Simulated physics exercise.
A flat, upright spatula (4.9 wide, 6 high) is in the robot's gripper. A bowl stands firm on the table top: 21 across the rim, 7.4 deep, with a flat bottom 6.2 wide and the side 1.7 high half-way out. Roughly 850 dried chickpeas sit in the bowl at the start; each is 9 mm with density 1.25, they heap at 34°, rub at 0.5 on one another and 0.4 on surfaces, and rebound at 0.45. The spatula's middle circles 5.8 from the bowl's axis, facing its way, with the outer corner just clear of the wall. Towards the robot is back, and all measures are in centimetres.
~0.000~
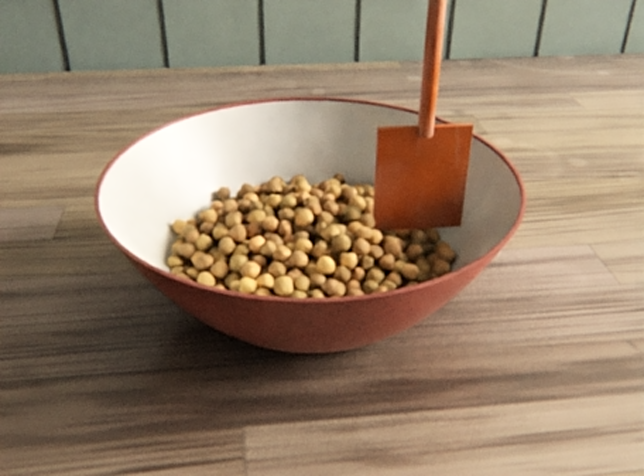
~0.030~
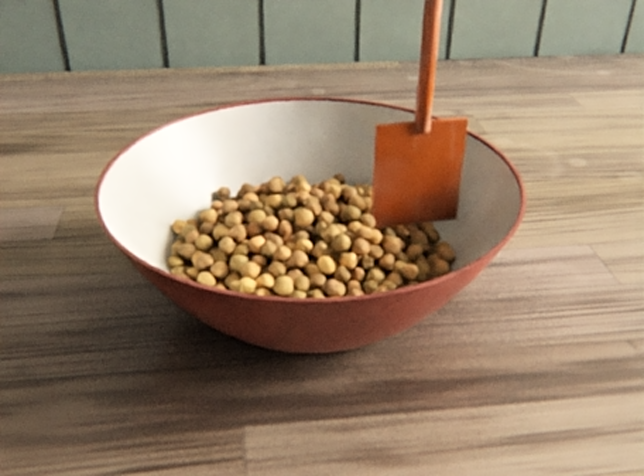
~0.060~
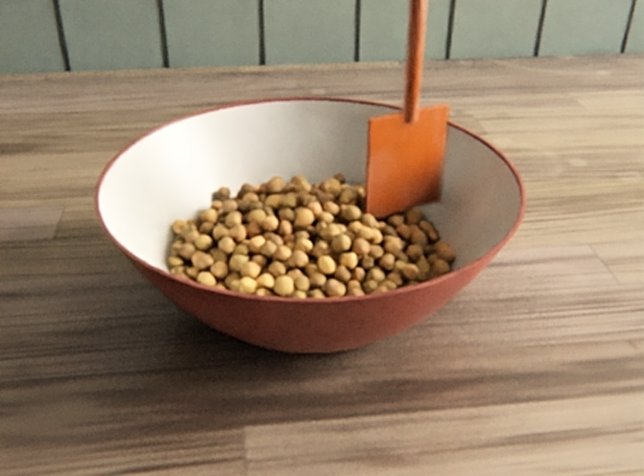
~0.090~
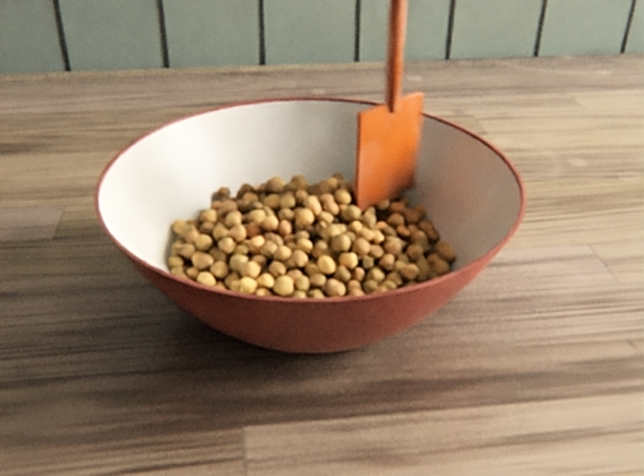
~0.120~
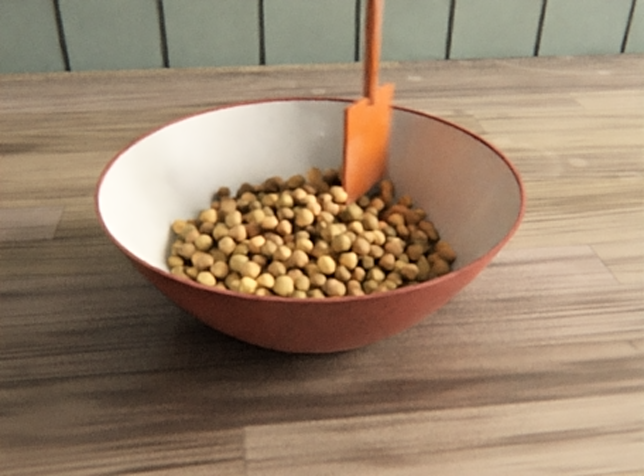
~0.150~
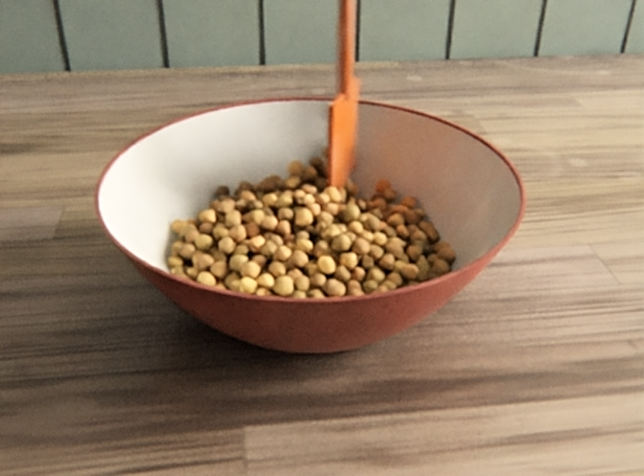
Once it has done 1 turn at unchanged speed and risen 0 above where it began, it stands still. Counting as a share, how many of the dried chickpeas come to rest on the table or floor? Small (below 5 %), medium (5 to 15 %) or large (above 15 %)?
It is small.
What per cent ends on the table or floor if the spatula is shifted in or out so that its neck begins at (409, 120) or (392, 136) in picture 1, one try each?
Close to 5 per cent for the first and close to 0 per cent for the second.
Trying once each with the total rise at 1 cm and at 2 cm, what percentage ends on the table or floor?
I'd say some 0 per cent, and some 0 per cent.
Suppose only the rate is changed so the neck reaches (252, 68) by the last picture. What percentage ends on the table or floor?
Roughly 10 percent of it.
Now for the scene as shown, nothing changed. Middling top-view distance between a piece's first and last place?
I'd put it at roughly 0 centimetres.
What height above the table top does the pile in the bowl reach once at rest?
6.0 cm, roughly.
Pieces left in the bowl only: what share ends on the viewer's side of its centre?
I'd put it at roughly 45 per cent.
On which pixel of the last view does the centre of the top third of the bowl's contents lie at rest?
Near (345, 223).
After 0.38 s, 179° round, highest piece 8 above the table; 850 in the bowl.
After 0.60 s, 293° round, highest piece 9 above the table; 849 in the bowl, 1 on the table or floor.
After 0.91 s, 0° round, highest piece 6 above the table; 846 in the bowl, 4 on the table or floor.
After 1.61 s, 0° round, highest piece 6 above the table; 846 in the bowl, 4 on the table or floor.
In the end, 846 in the bowl, 4 on the table or floor. That is 0 % on the table or floor.
